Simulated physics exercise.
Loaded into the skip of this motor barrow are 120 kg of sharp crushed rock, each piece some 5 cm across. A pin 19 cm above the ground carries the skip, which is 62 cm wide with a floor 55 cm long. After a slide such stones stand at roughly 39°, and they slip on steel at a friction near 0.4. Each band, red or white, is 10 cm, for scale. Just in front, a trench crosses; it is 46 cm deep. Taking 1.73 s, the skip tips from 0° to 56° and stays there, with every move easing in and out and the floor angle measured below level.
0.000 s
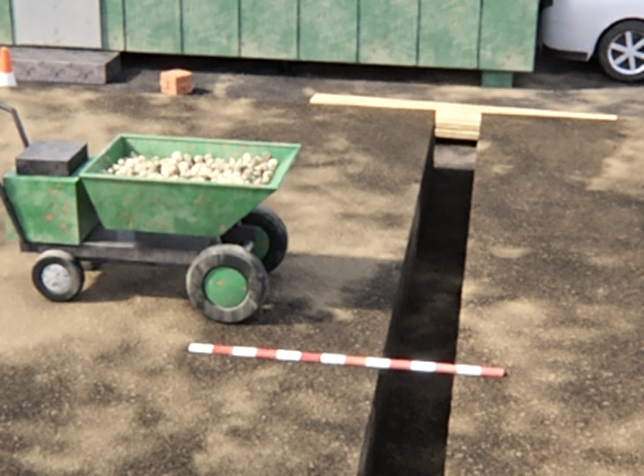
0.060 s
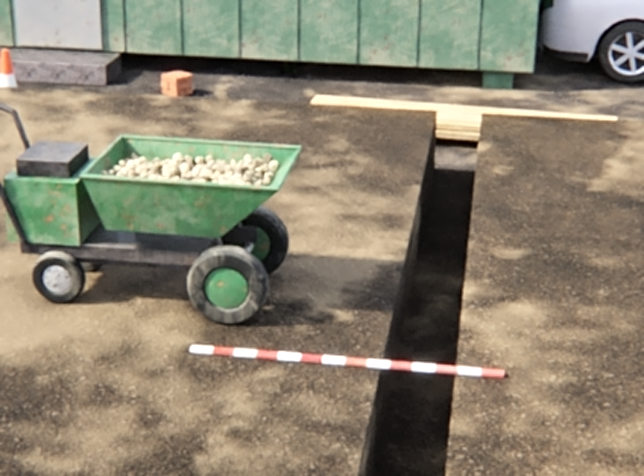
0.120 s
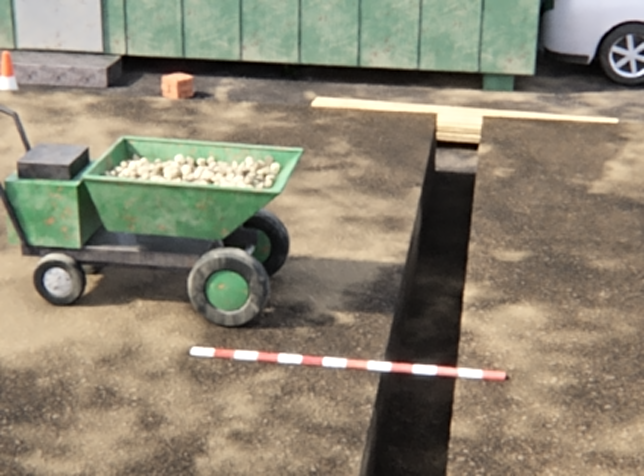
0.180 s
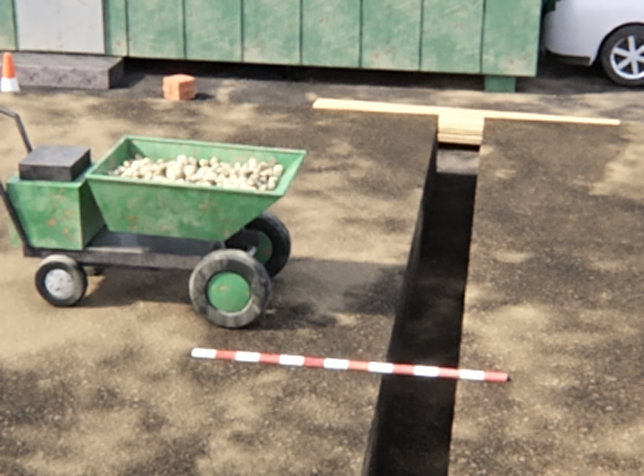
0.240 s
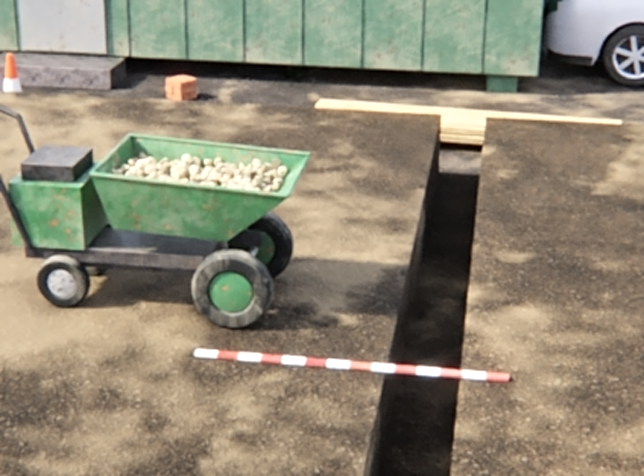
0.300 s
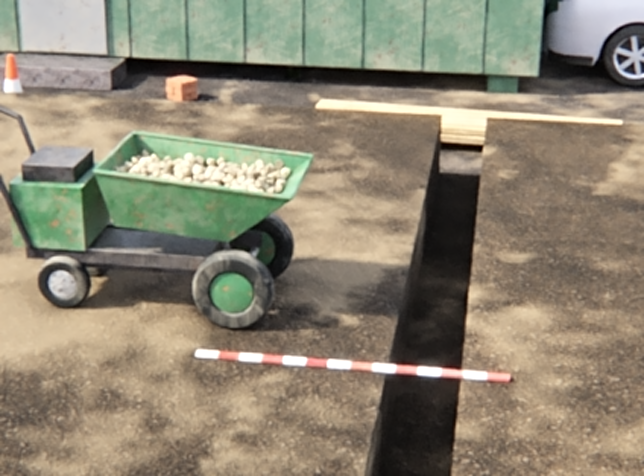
A green motor barrow with its skip full of pale stones stands at the left of a sunlit, shadow-dappled yard, seen from slightly above. A dark trench runs up the ground to its right, with a red-and-white banded pole across the near part, pale planks at the far end, and a green container and white car behind. The skip tilts very slightly towards the trench, while the view shifts barely.
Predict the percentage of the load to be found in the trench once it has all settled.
Roughly 22 percent of the load ends up there.
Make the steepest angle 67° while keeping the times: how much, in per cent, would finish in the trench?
Roughly 55 percent.
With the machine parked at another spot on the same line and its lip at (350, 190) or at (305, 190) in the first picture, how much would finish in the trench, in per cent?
Roughly 45 in a hundred, then 40 in a hundred.
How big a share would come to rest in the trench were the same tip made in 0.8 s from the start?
With that timing, about 35 per cent.
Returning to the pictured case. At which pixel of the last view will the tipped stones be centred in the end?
In the last view, about (391, 312).
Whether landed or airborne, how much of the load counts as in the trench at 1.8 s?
I'd put it near 0 per cent.
After 1.3 s the floor is at 47°; 100 % in the skip; the foremost stones are at (333, 239).
After 1.8 s the floor is at 56°; 98 % in the skip, 2 % short of the trench; the foremost stones are at (379, 292).
After 2.2 s the floor is at 56°; 84 % in the skip, 14 % short of the trench, 2 % in the trench; the foremost stones are at (419, 332).
After 4.1 s the floor is at 56°; 52 % in the skip, 25 % short of the trench, 22 % in the trench; the foremost stones are at (457, 407).
